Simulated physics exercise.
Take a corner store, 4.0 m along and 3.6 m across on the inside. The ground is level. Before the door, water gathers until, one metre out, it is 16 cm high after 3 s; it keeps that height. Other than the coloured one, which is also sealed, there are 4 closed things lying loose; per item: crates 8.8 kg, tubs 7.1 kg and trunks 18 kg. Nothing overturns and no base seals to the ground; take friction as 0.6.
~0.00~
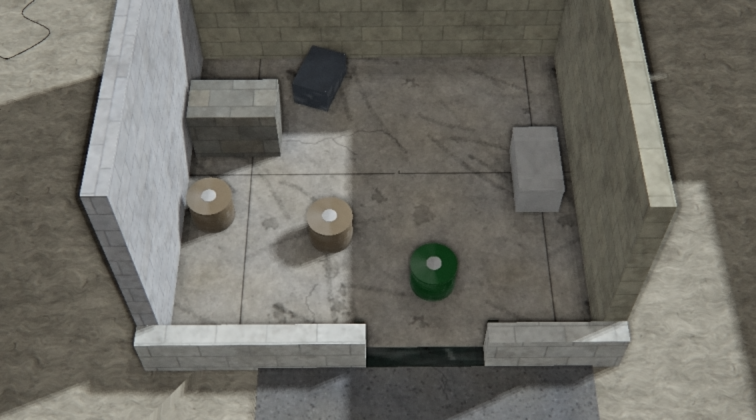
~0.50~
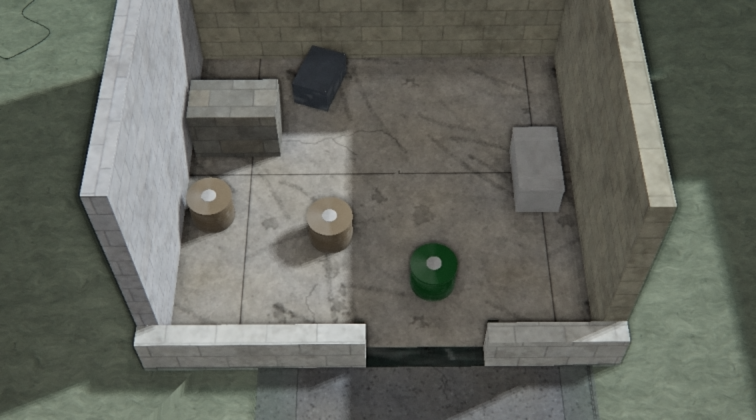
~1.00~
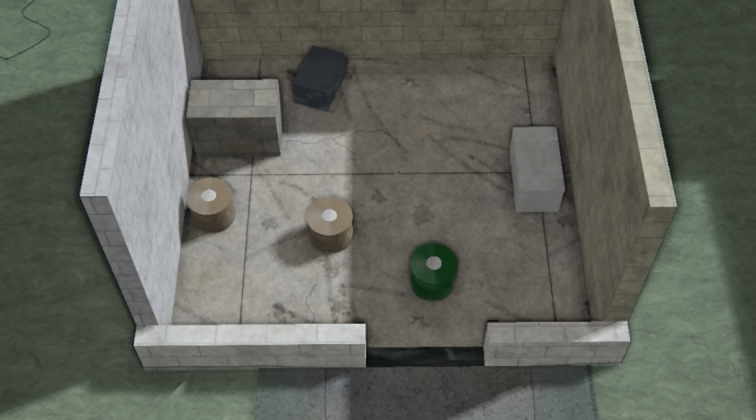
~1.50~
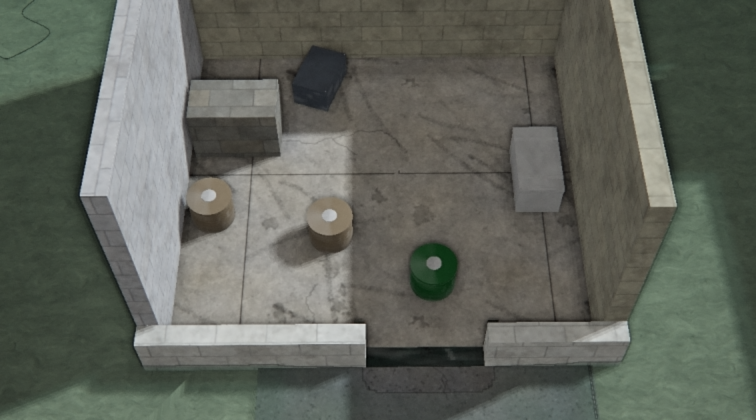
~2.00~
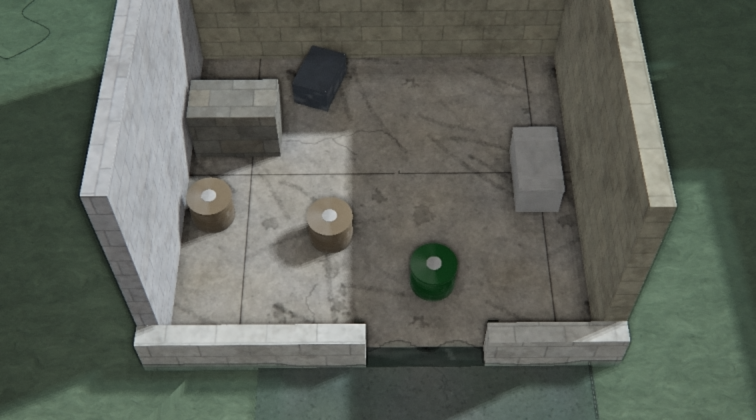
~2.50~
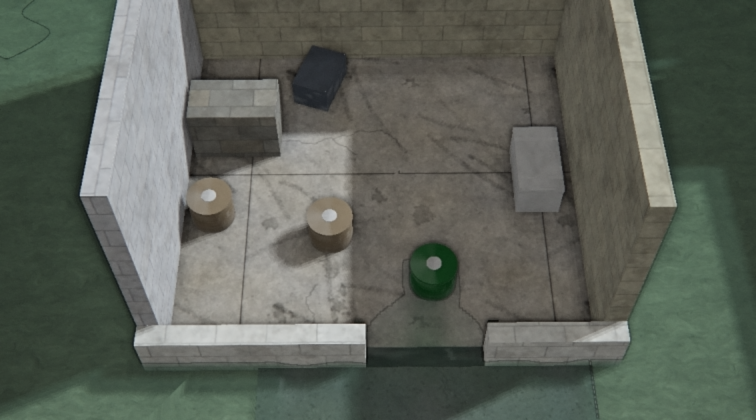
Murky green water covers the bare ground around a roofless, pale-walled store, seen from a still, high view above the front. Inside, two tan tubs stand at left near a block counter, a dark trunk lies at the back, a pale one sits by the right wall, and a green tub stands near the doorway. The water deepens in colour, covers the grey paving outside, then spreads just inside the doorway, while nothing inside shifts.
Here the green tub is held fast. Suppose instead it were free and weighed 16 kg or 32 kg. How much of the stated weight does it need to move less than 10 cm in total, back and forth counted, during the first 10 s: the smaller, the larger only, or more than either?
It needs the larger only.
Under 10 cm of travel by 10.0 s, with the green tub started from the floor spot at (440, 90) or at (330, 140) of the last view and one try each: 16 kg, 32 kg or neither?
For the first spot the lighter suffices, for the second the lighter suffices.
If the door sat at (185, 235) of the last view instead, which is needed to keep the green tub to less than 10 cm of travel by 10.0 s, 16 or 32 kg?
Moved there, the light choice works.
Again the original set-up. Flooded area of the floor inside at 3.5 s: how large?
Wet area: Approx. 2.5 m2.
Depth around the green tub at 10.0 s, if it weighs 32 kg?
Close to 6 cm deep.
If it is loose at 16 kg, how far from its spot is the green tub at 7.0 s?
I'd put it at about 30 cm.
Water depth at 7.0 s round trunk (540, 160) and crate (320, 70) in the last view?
First about 4 cm, second about 2 cm.
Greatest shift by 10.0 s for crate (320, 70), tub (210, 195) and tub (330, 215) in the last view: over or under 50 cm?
Taking them in order: Within the mark, beyond the mark and beyond the mark.
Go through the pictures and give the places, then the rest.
In the first picture, the green tub at (434, 263), on the bottom; 0.0 m2 under water; 0 of 5 have shifted.
In the second picture, the green tub at (434, 263), on the bottom; water covers 0.0 m2; 0 of 5 have shifted.
In the third picture, the green tub at (434, 263), on the bottom; 0.0 m2 under water; 0 of 5 have shifted.
In the fourth picture, the green tub at (434, 263) rests on the ground; 0.0 m2 under water; 0 of 5 have shifted.
In the fifth picture, the green tub at (434, 263) rests on the ground; water covers 0.0 m2; 0 of 5 have shifted.
In the sixth picture, the green tub at (434, 263), on the bottom; water covers 0.4 m2; 0 of 5 have shifted.
After 3.5 s the green tub would be 2 cm from its start with 16 kg and 0 cm from its start with 32 kg; 6 cm of water round it then.
After 4.5 s the green tub would be 25 cm from its start with 16 kg and 0 cm from its start with 32 kg; 6 cm of water round it then.
After 7.0 s the green tub would be 26 cm from its start with 16 kg and 0 cm from its start with 32 kg; 6 cm of water round it then.
After 10.0 s the green tub would be 26 cm from its start with 16 kg and 0 cm from its start with 32 kg; 6 cm of water round it then.
